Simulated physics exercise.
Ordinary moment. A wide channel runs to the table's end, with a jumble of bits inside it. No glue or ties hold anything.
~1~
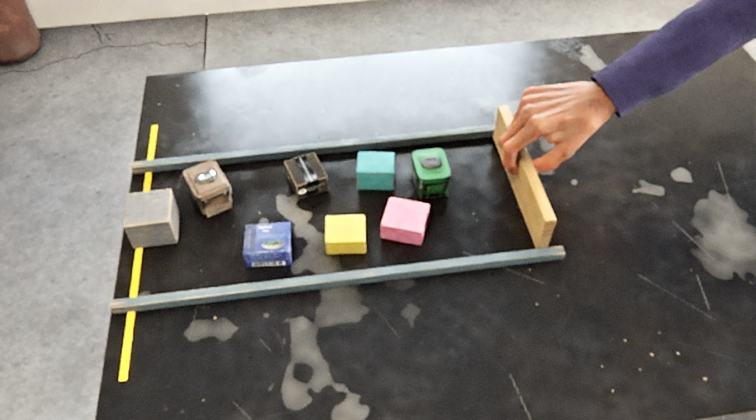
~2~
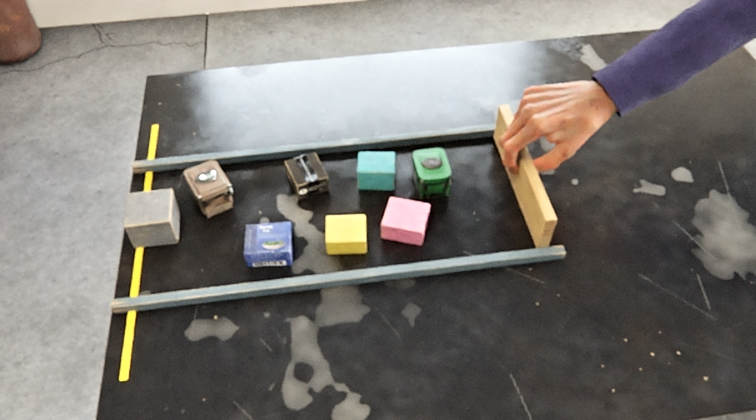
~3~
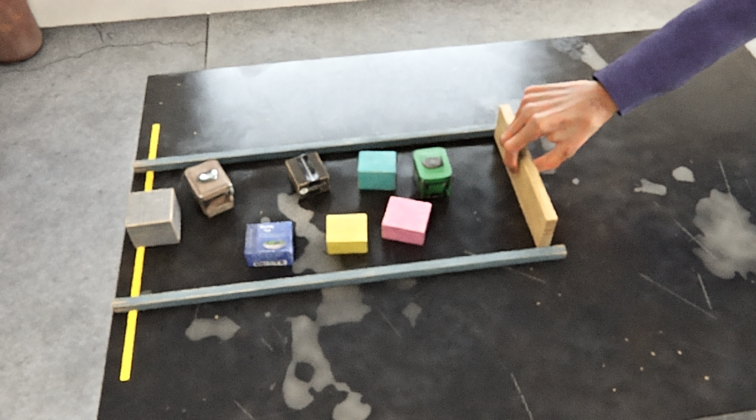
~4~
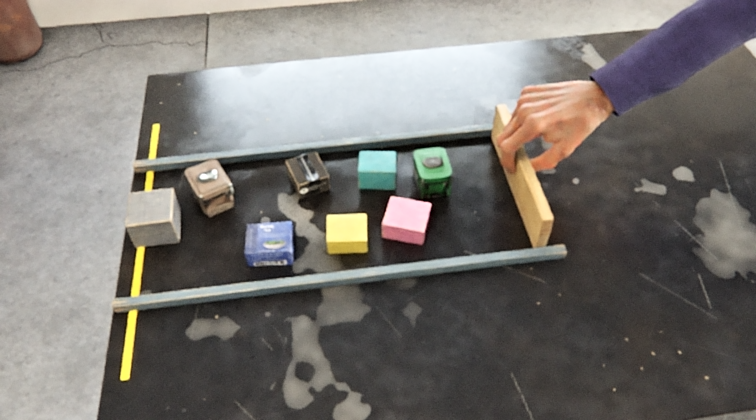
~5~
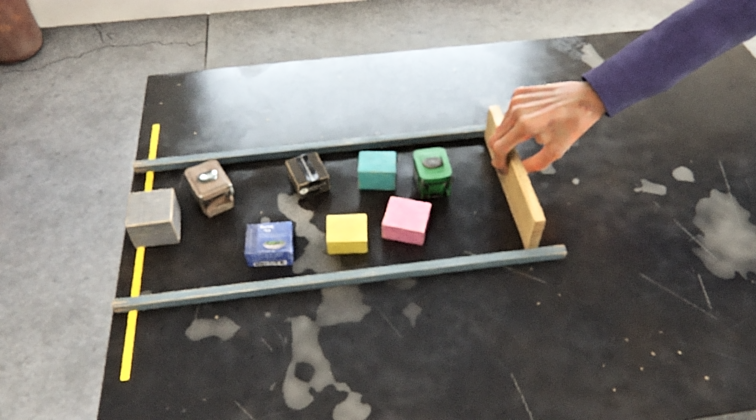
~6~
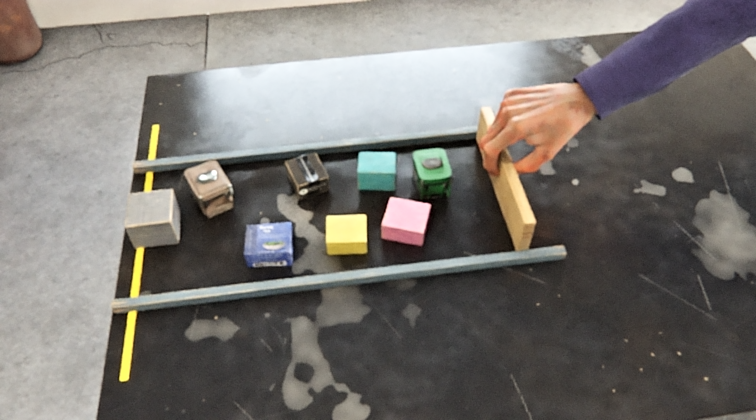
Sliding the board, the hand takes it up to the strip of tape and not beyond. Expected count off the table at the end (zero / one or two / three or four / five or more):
Gone: Upward of four.
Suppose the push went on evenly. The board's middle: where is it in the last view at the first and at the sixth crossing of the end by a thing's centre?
Around (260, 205); afterwards around (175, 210).
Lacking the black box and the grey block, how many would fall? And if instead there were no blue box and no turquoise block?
Try one: 5; try two: 5.
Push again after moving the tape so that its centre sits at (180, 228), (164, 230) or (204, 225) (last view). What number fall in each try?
5, 6, 4.
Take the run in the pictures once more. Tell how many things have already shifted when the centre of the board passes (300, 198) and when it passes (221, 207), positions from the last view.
The counts are 8 and 8.
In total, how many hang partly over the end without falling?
The total would be 1.
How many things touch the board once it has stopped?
Total: 1.
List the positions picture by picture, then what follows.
Grey block (153, 218); brown case (209, 188); blue box (268, 245); board (521, 174); tape (141, 232), in the first frame.
Brown case (209, 188); black box (307, 176), in the second frame.
Blue box (270, 244); pink block (407, 220), in the third frame.
Grey block (154, 218); green case (432, 173), in the fourth frame.
Brown case (210, 187); board (512, 175), in the fifth frame.
Grey block (154, 219); brown case (210, 188); blue box (270, 245); board (503, 176); tape (142, 232), in the sixth frame.
Soon after, none off yet; grey block at rest near (154, 219); brown case at rest near (210, 188); blue box at rest near (270, 245).
After that, none off yet; grey block displaced a little near (137, 223); brown case displaced about its own width near (170, 189); blue box displaced well along near (190, 255).
And then, two off so far; grey block on its way down near (135, 403); brown case on its way down near (130, 345); blue box tilting well over near (92, 296).
In the end, the number that fall off is five or more; gone, pink block, turquoise block, yellow block, black box, blue box, brown case and grey block.
